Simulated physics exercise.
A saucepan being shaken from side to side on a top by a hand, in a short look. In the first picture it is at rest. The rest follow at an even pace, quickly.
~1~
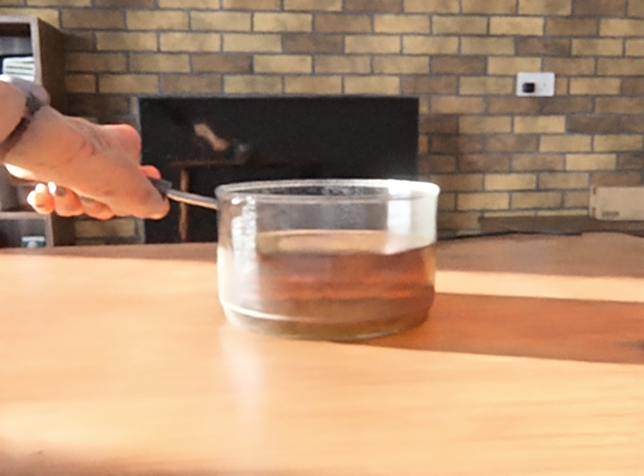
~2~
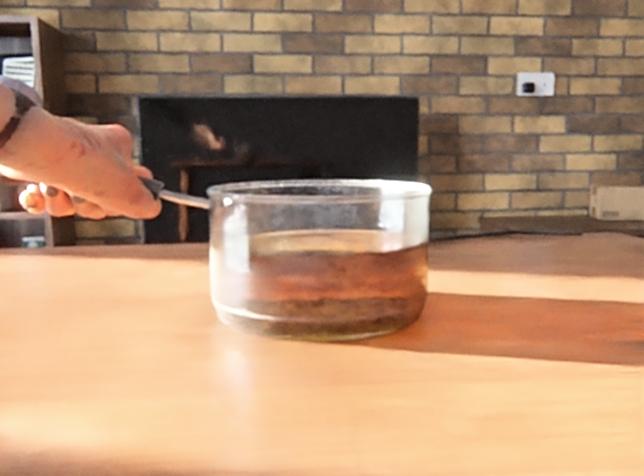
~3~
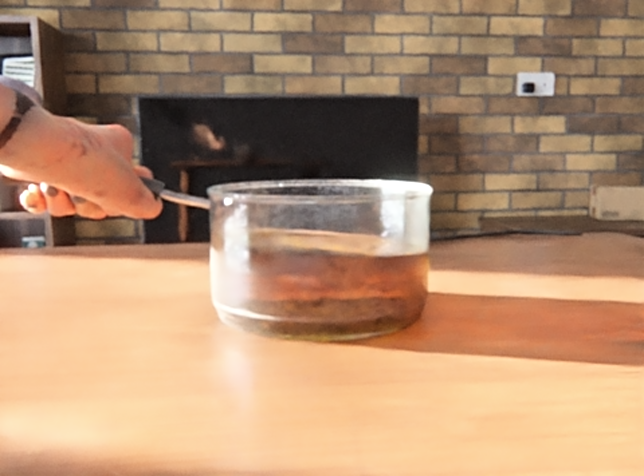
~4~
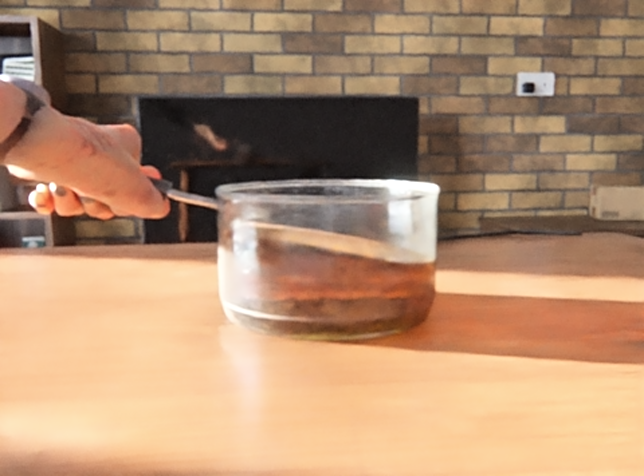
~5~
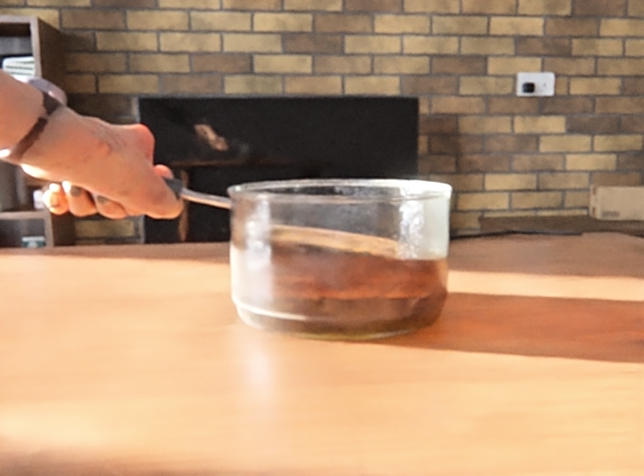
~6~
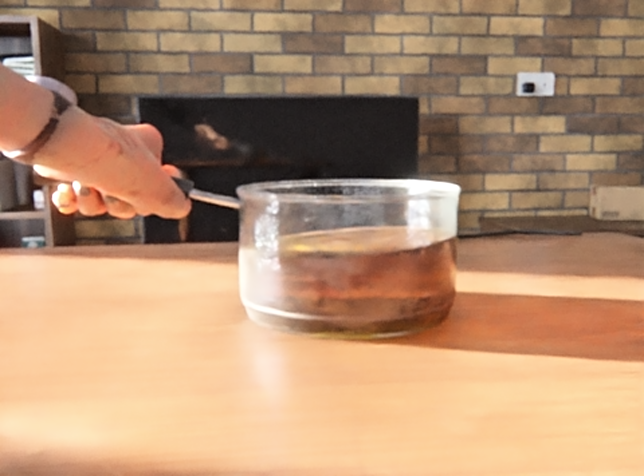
In a sunlit room seen from just above table height by a still camera, an orange-brown wooden top stretches before a tan and brown brick wall with a black panel. A hand at left grips the handle of a clear glass saucepan about half full of brownish liquid. It shifts the pan slightly left, then farther right, the liquid rising on the left before tilting slightly higher on the right.
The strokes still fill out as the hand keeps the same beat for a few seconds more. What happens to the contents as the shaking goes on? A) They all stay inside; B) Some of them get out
(B) Some of them get out.
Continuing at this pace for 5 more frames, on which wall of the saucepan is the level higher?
Clearly the left margin.
Soon after, the highest wave so far comes most of the way to the rim.
Later, the highest wave so far goes over the rim.
In the end, the highest wave so far goes over the rim; some is on the top.
